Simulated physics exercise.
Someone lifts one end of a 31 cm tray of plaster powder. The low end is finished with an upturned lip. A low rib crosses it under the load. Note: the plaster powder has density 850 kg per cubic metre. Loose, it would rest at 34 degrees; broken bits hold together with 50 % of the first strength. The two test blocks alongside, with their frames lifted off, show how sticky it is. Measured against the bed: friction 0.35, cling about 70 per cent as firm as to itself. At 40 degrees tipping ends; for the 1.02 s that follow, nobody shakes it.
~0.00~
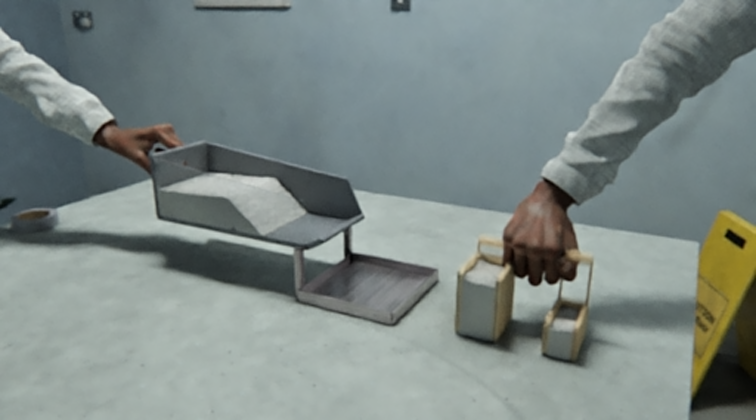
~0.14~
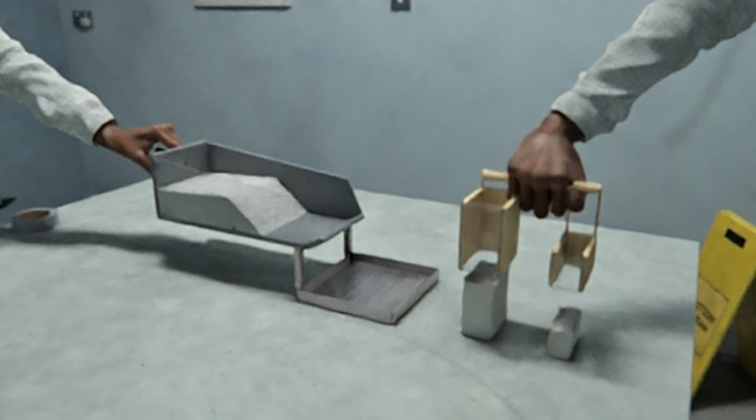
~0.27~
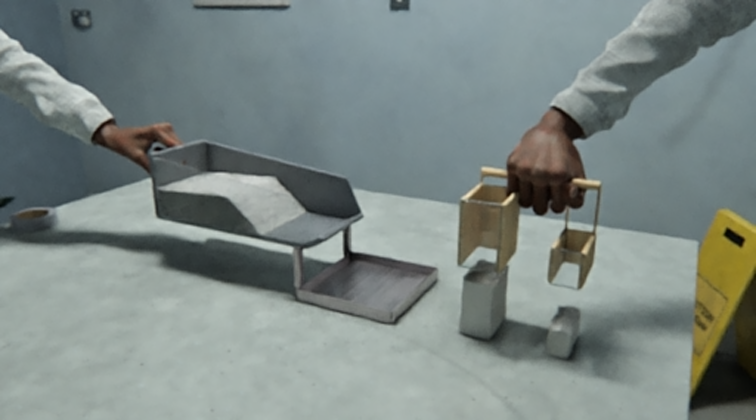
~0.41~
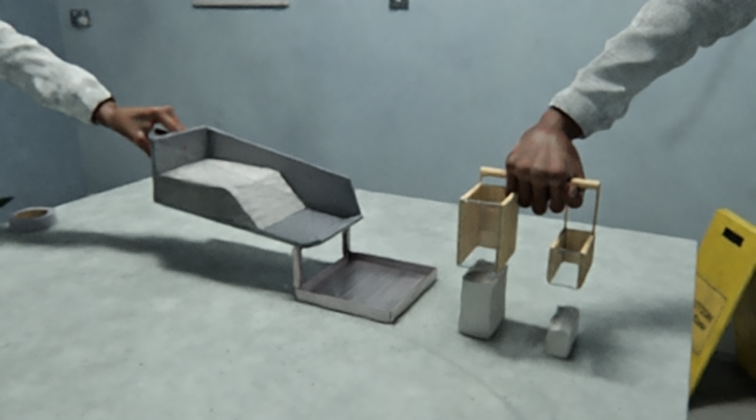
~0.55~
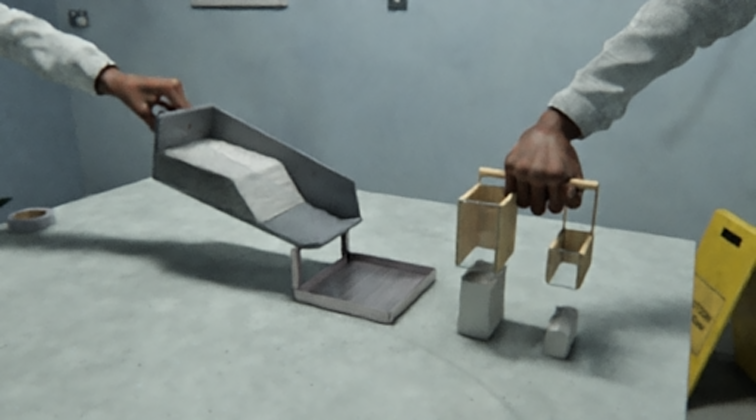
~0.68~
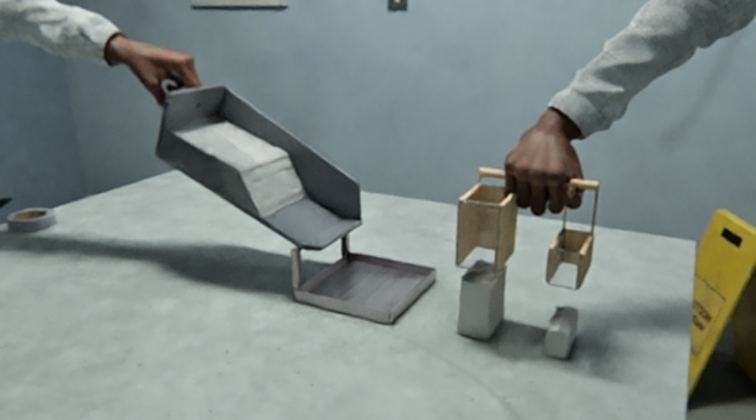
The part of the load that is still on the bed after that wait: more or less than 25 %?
My guess is it lands north of 25 percent.
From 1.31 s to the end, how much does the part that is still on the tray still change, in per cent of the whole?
35 per cent.
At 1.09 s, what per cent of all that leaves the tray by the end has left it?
Some 0 per cent.
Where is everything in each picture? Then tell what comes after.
Top of the high end at (153, 157), tilt 0 degrees; foremost bit of the plaster powder at (260, 234); block heights 8.4 cm, 3.9 cm (left to right), in the first frame.
Top of the high end at (153, 157), tilt 0 degrees; foremost bit of the plaster powder at (261, 233); block heights 8.4 cm, 3.9 cm (left to right), in the second frame.
Top of the high end at (152, 156), tilt 0 degrees; foremost bit of the plaster powder at (260, 233); block heights 8.4 cm, 3.9 cm (left to right), in the third frame.
Top of the high end at (154, 141), tilt 5 degrees; foremost bit of the plaster powder at (259, 229); block heights 8.4 cm, 3.9 cm (left to right), in the fourth frame.
Top of the high end at (160, 118), tilt 14 degrees; foremost bit of the plaster powder at (258, 223); block heights 8.4 cm, 3.9 cm (left to right), in the fifth frame.
Top of the high end at (170, 97), tilt 22 degrees; foremost bit of the plaster powder at (260, 217); block heights 8.4 cm, 3.9 cm (left to right), in the sixth frame.
After 0.87 s, the tilt is 34 degrees and 100 % is on the bed.
After 1.09 s, the tilt is 40 degrees and 100 % is on the bed.
After 1.31 s, the tilt is 40 degrees and 99 % is on the bed.
After 1.54 s, the tilt is 40 degrees and 73 % is on the bed.
After 2.05 s, the tilt is 40 degrees and 66 % is on the bed.
